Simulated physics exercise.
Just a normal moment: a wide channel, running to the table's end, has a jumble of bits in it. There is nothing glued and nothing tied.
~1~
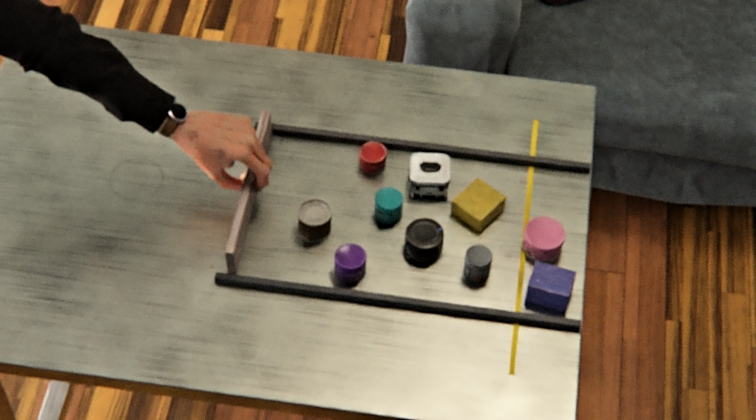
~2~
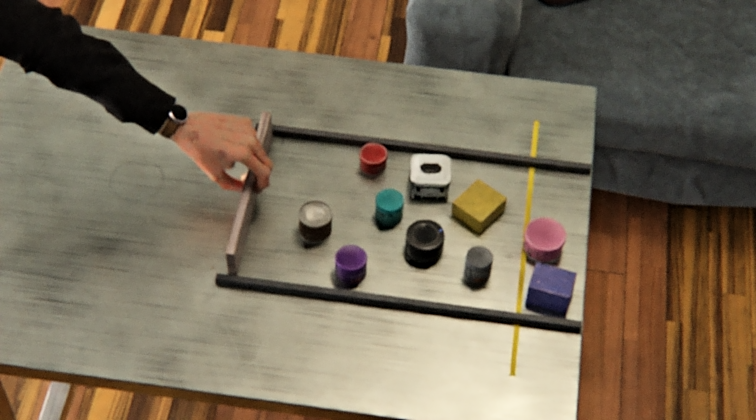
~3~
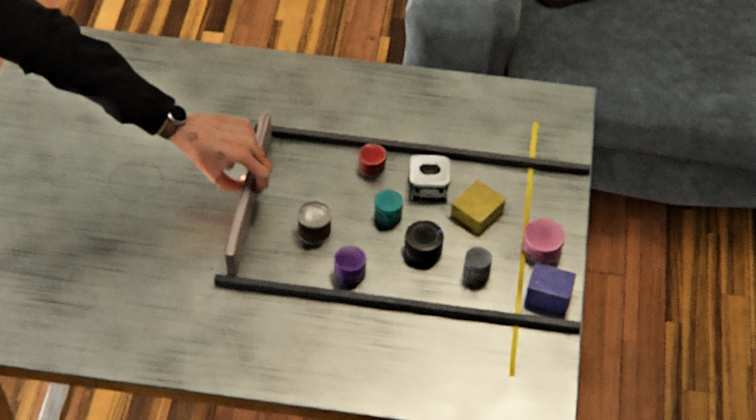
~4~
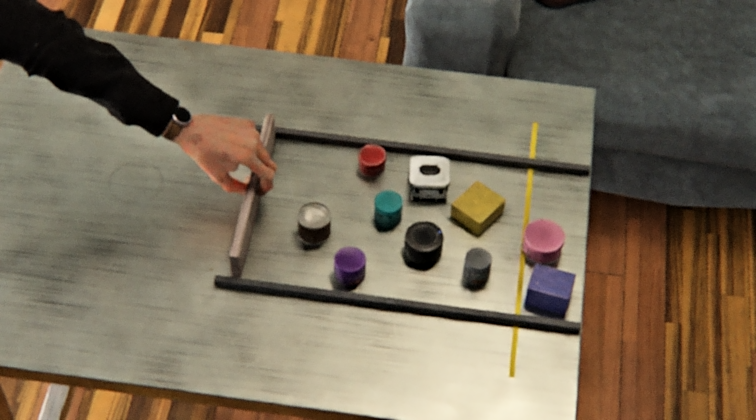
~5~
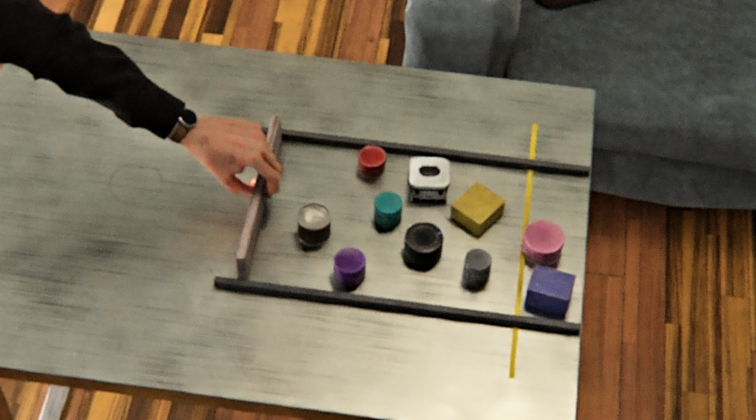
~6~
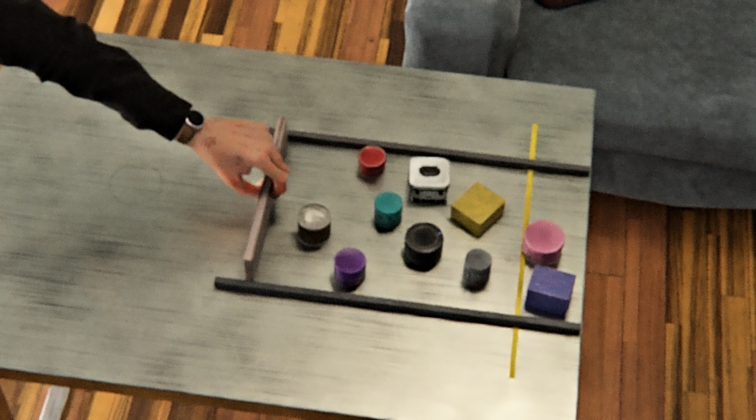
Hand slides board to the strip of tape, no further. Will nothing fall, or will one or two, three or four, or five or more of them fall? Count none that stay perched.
Pretty sure the pieces that leave the surface number one or two this time.
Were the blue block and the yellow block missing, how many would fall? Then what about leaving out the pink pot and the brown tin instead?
The first count is 0 and the second is 0.
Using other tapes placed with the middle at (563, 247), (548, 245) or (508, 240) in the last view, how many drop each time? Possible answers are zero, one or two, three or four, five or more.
One after another: 5 or more; at least five; either one or two.
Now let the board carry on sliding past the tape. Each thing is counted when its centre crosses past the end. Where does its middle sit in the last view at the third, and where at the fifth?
At (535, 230) for the third, at (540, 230) for the fifth.
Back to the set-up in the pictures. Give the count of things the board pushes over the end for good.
Result: A total of 2.
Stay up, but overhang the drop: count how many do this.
2.
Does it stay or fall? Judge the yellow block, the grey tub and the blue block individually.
My call is that the yellow block stays where it is, the grey tub stays where it is, and the blue block ends up off.
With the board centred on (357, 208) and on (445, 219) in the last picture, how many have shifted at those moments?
First 3 and then 8.
Early on, none off yet; blue block at rest near (550, 290); pink pot at rest near (543, 243); grey tub at rest near (478, 268).
A while later, none off yet; blue block at rest near (550, 290); pink pot at rest near (543, 243); grey tub travelled a little near (487, 272).
Further along, none off yet; blue block travelled a little near (562, 296); pink pot travelled about its own width near (572, 251); grey tub travelled well along near (527, 286).
Finally, the number that fall off is one or two; lost, pink pot and blue block.
